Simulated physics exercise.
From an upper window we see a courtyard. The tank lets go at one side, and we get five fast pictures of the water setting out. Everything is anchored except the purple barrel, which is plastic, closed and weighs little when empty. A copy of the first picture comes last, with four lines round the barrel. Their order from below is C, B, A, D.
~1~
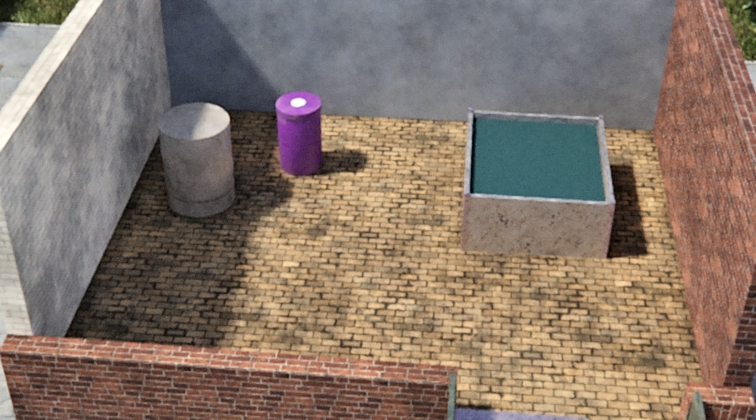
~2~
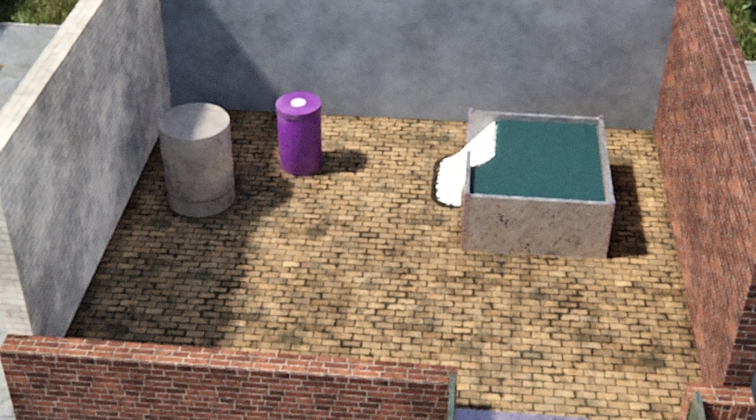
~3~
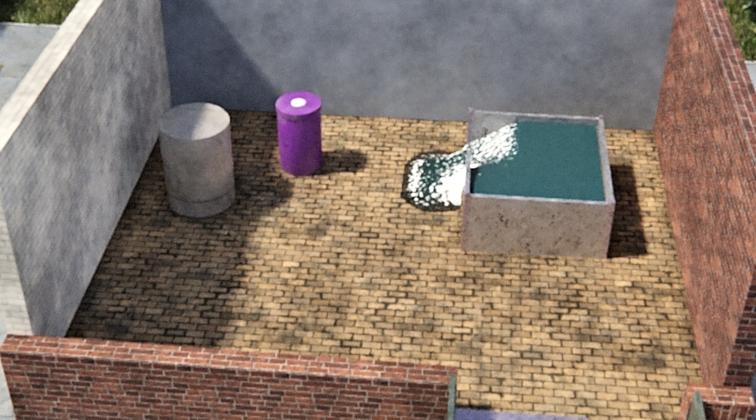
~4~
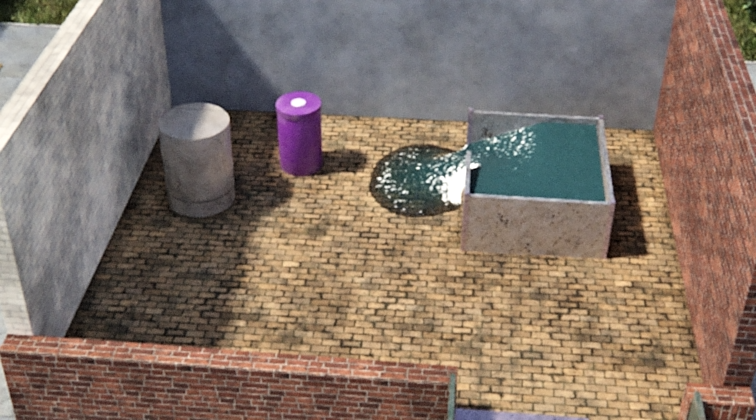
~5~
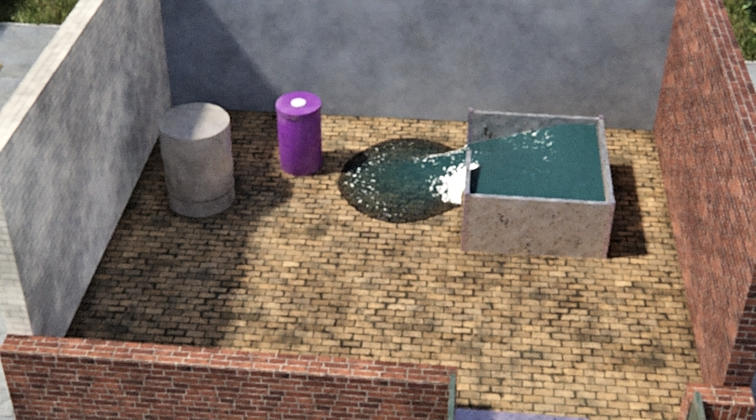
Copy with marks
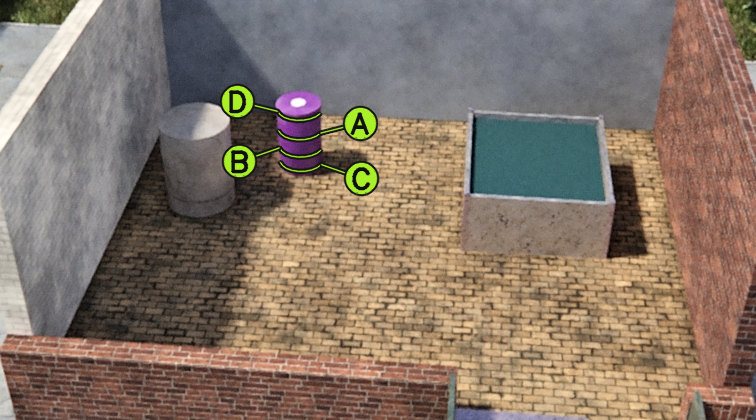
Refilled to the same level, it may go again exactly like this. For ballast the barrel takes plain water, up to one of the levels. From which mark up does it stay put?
The answer is line A.
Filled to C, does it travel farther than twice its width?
Yes, it does.
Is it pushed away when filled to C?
Yes, that goes wrong.
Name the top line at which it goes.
That would be B.
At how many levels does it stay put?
Two of the four.
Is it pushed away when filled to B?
Yes, that goes wrong.
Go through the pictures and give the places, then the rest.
The first picture shows lid of the purple barrel at (299, 103); tank full, its middle at (537, 160); open gate at (571, 378).
In the second picture, 1 % of the ground under water, its edge towards the barrel at (443, 171).
In the third picture, 3 % of the ground under water, its edge towards the barrel at (412, 172).
In the fourth picture, 5 % of the ground under water, its edge towards the barrel at (379, 173).
The fifth picture shows lid of the purple barrel at (299, 103); 7 % of the ground under water, its edge towards the barrel at (346, 178).
In lime, A at (297, 139); B at (297, 157); C at (298, 171); D at (296, 120); from the bottom up C, B, A, D.
With A, it does not move.
With B, it is pushed about its own width away.
With C, it is pushed about 3 times its own width away.
With D, it does not move.
